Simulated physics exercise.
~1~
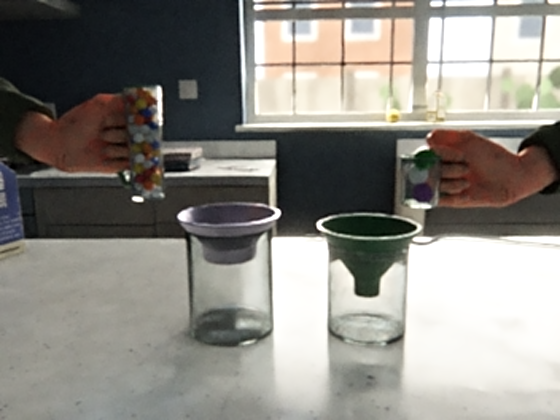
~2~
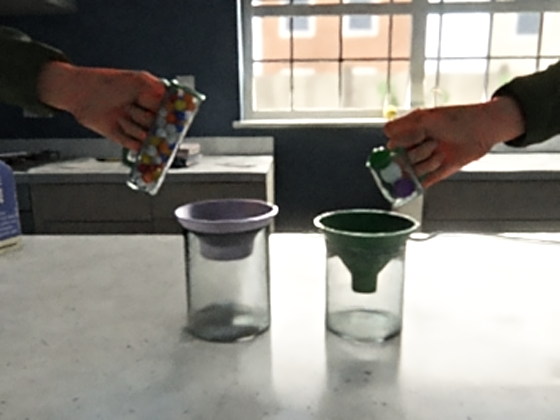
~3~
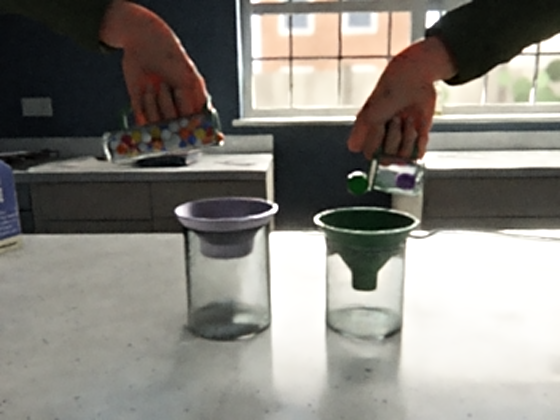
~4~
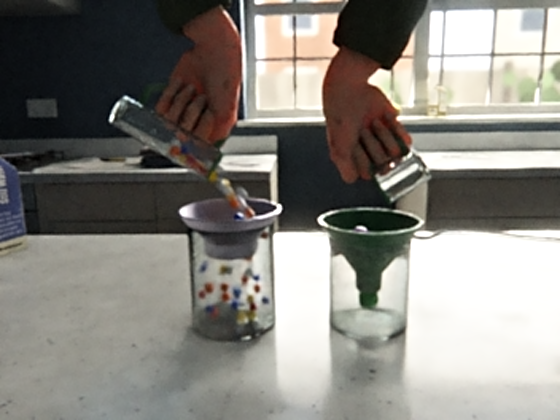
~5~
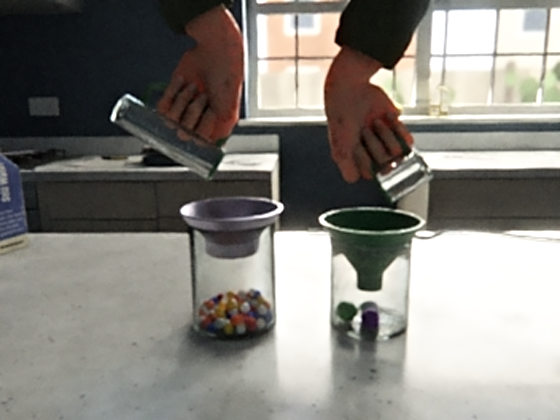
On a pale counter in a dim kitchen with a bright window behind, two hands hold clear cups above two funnels set in glass jars. The left cup is packed with small multicoloured beads, while the right holds a few larger green and purple pieces. Both hands tilt the cups inward over the funnels until they lie on their sides, then tip them further. Beads stream through the purple funnel and scatter down into the left jar, as the larger pieces drop into the green funnel. Finally, both cups are empty and everything rests in the jars.
